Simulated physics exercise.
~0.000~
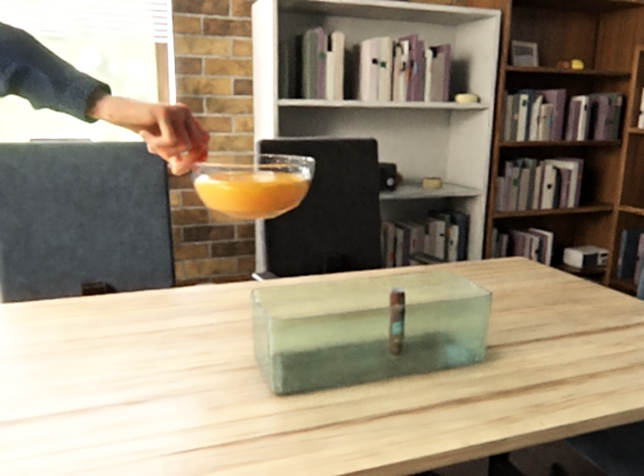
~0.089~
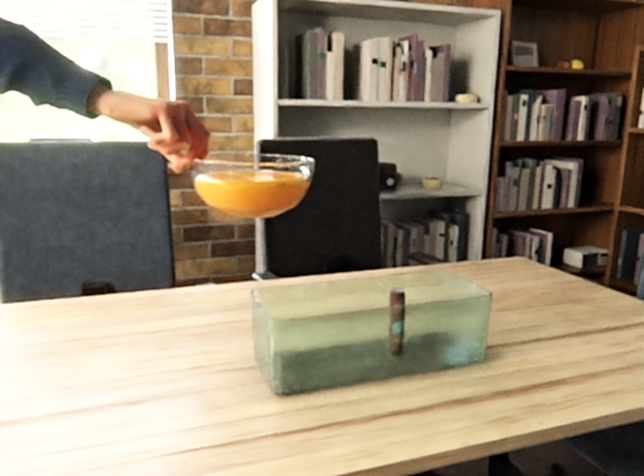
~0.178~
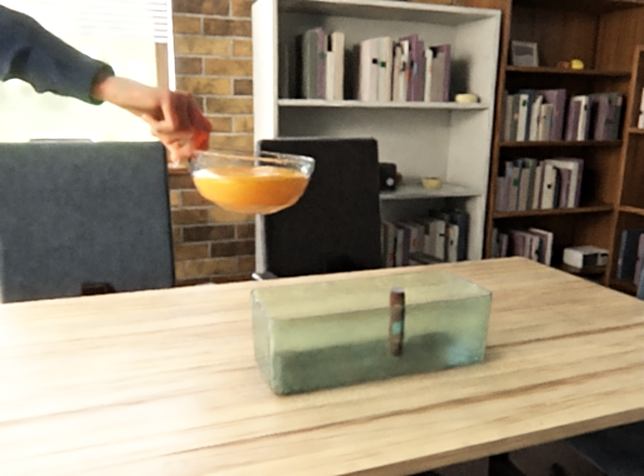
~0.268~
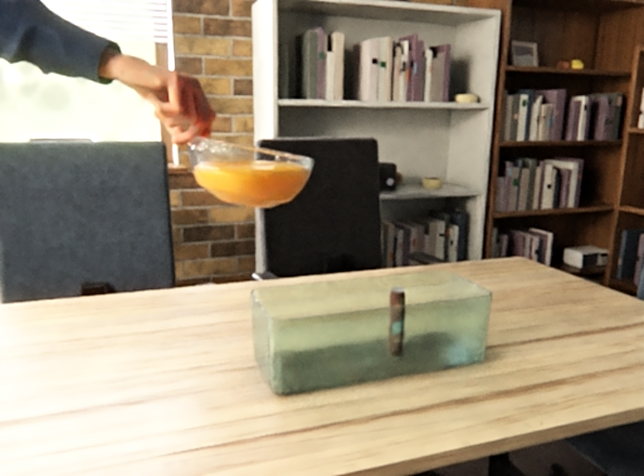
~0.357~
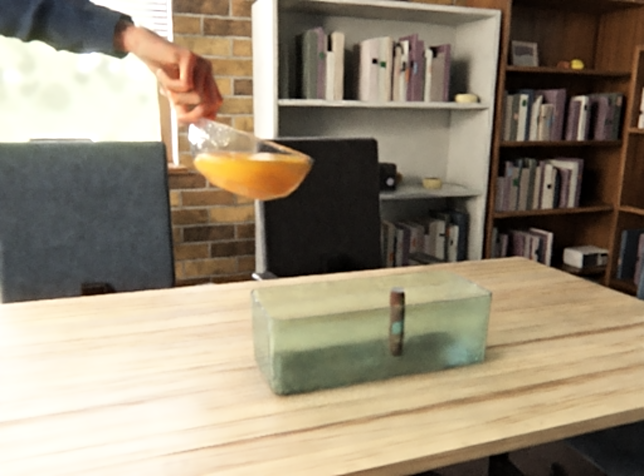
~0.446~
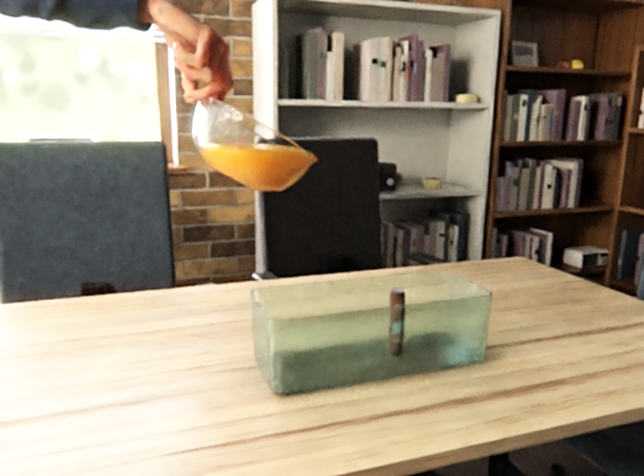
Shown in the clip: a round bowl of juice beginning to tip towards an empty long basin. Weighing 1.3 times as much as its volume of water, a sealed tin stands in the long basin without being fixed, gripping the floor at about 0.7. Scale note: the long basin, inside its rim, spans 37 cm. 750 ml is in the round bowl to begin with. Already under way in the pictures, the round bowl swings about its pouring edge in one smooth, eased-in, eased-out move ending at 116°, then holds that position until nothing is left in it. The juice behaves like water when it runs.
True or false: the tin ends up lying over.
True.
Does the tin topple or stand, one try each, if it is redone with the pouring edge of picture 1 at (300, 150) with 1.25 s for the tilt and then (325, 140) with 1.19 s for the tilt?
Run one: It tumbles. Run two: It tumbles.
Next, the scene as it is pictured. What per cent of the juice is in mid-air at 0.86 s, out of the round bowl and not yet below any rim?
I'd say close to 54 per cent.
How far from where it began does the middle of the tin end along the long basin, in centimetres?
Shift of tin centre: Approx. 7.5 cm.
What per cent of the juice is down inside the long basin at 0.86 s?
Near 24 in a hundred.
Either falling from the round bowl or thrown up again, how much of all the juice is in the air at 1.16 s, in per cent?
I'd say some 8 per cent is in the air.
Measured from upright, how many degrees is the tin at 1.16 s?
Some 25°.
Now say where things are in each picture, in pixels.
Tilt 0°; pouring edge (311, 160); surface from (194, 179) to (306, 176); the long basin's rim runs from (259, 305) to (470, 283); the tin's top is at (398, 292), in the first frame.
Tilt 1°; pouring edge (311, 160); surface from (194, 178) to (306, 175), in the second frame.
Tilt 5°; pouring edge (311, 160); surface from (194, 174) to (305, 172), in the third frame.
Tilt 11°; pouring edge (310, 161); surface from (194, 166) to (306, 166), in the fourth frame.
Tilt 20°; pouring edge (310, 161); surface from (195, 156) to (307, 159), in the fifth frame.
Tilt 30°; pouring edge (310, 161); surface from (199, 145) to (305, 154); 2 per cent is over the edge, in the sixth frame.
After 0.86 s the tilt is 84° and 21 per cent is still to pour; the tin stands where it began.
After 1.16 s the tilt is 112° and 0 per cent is still to pour; the tin leans 26°.
After 1.48 s the tilt is 116° and 0 per cent is still to pour; the tin lies on its side.
After 1.82 s the tilt is 116° and 0 per cent is still to pour; the tin lies on its side.
In the end the tin lies on its side.
